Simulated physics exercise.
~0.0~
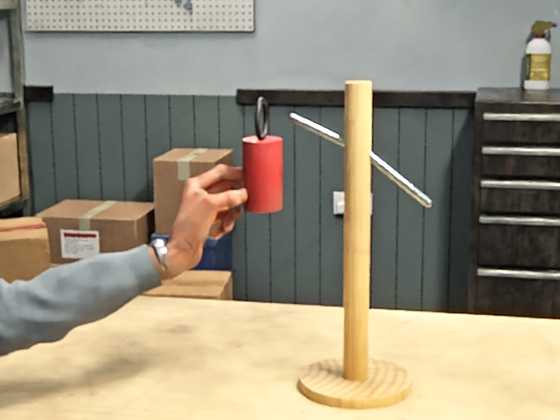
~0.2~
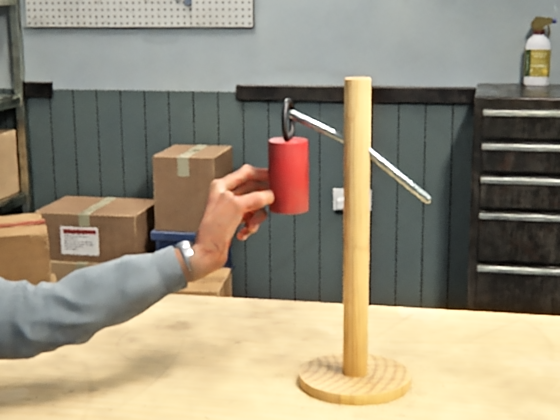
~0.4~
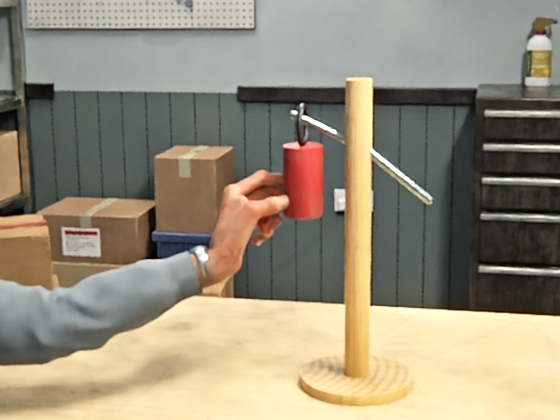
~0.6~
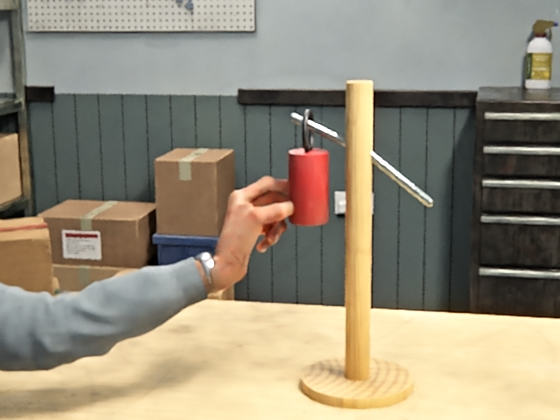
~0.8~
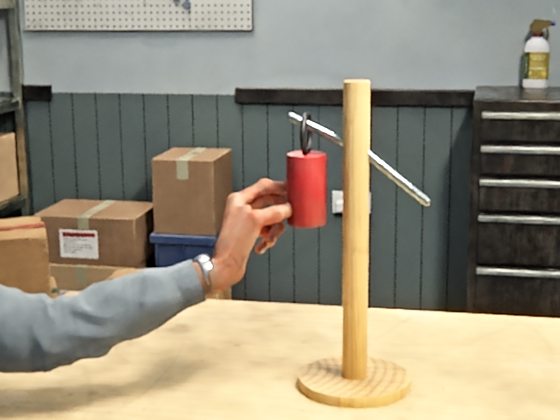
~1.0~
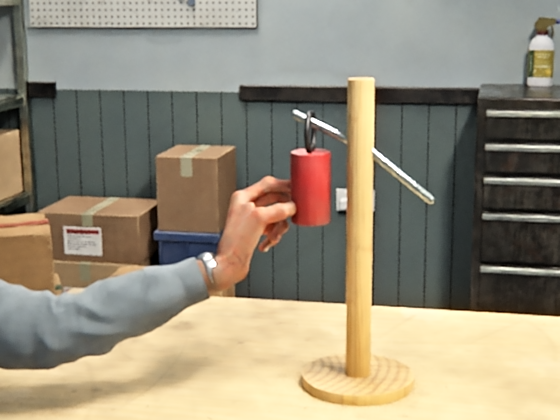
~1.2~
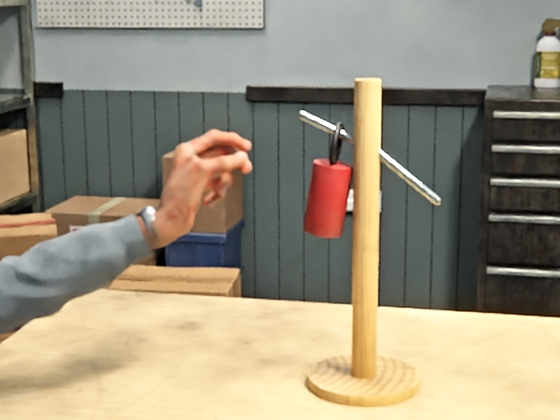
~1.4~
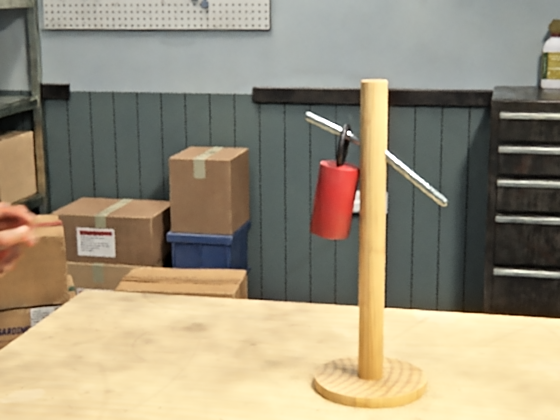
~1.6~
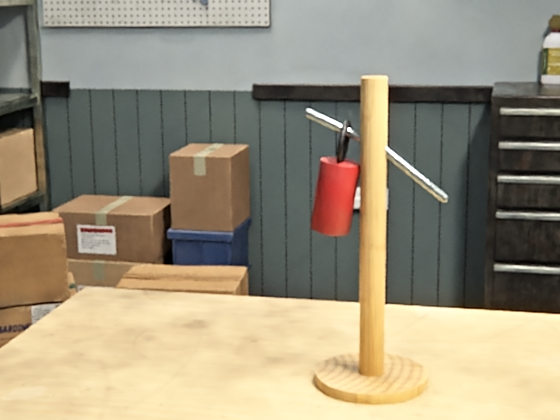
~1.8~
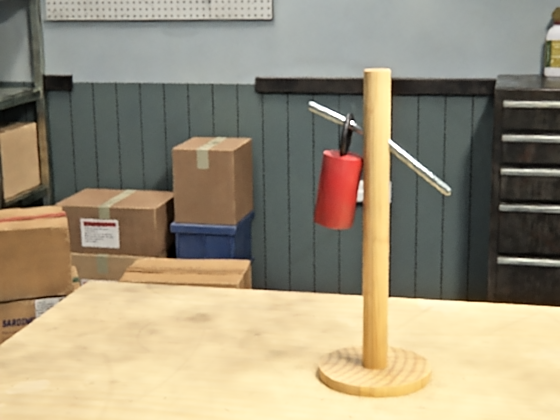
A hand hangs a red lantern on the stand's slanted peg and withdraws, leaving it hooked.
